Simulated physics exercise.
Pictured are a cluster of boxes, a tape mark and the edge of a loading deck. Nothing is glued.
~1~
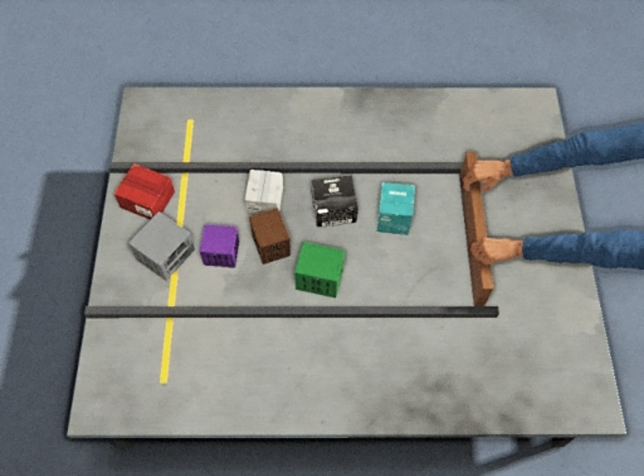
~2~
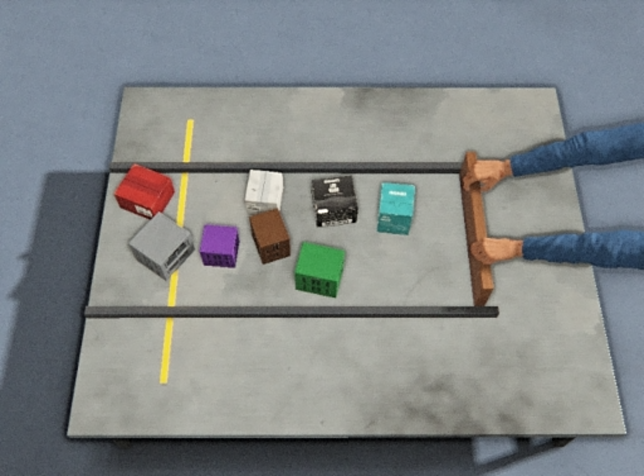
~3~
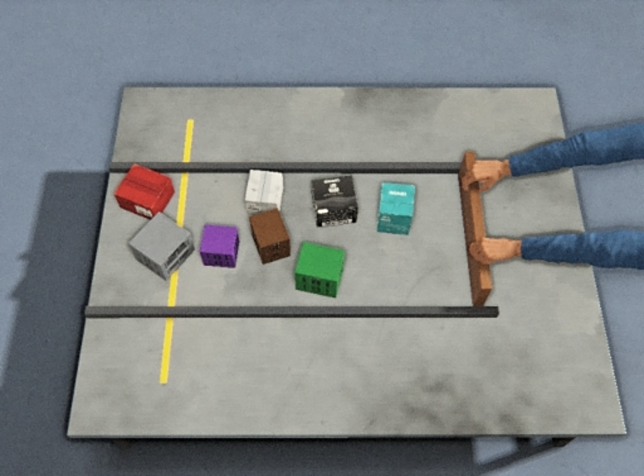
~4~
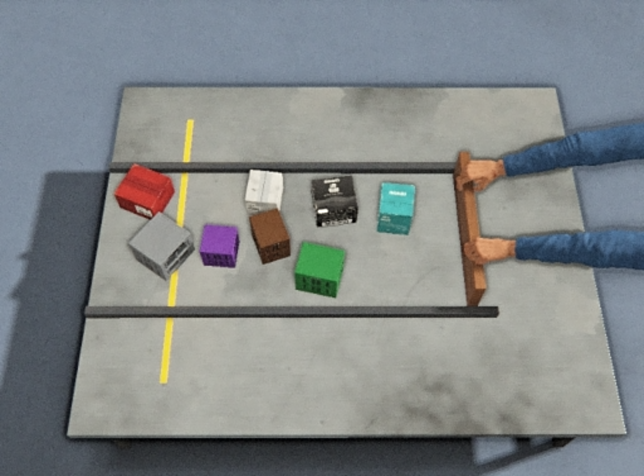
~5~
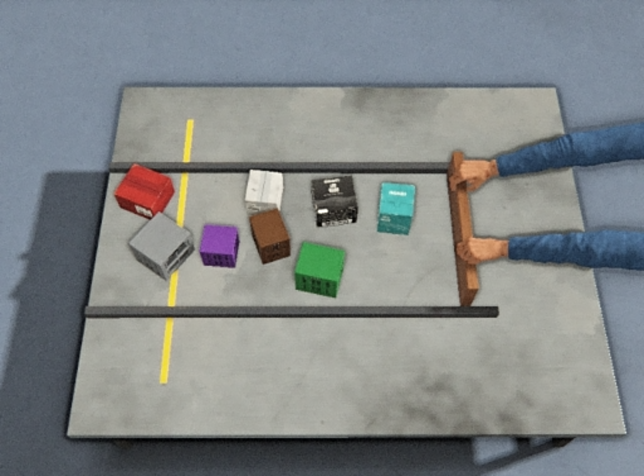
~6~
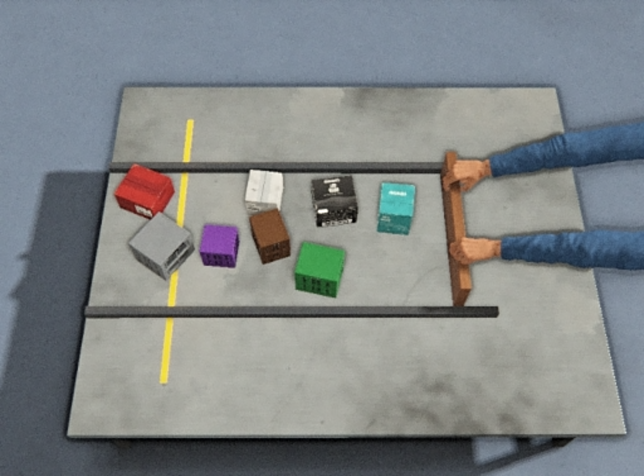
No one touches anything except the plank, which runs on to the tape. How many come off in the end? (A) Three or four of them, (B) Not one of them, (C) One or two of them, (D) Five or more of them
Answer: A.
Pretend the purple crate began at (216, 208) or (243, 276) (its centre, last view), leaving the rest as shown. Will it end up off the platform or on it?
Taking the two places in turn, it drops; holds.
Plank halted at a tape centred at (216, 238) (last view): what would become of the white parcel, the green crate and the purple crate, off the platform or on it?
Lab note: White parcel is safe; green crate is safe; purple crate is safe.
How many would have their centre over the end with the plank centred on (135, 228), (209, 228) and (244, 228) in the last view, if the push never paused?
Taking the three positions in turn, the counts come to 5, 1 and 0.
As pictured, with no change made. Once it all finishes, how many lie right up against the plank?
Contact count: 3.
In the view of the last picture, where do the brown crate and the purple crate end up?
In the last picture the first middle sits at (151, 244) and the other at (114, 268).
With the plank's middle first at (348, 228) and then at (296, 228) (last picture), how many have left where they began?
Up to then 3, and up to the other point 6.
Soon after, none off yet; red parcel at rest near (145, 193); grey crate at rest near (163, 247); purple crate at rest near (220, 247).
In the end, the number that fall off is three or four; gone, white parcel, grey crate and red parcel.
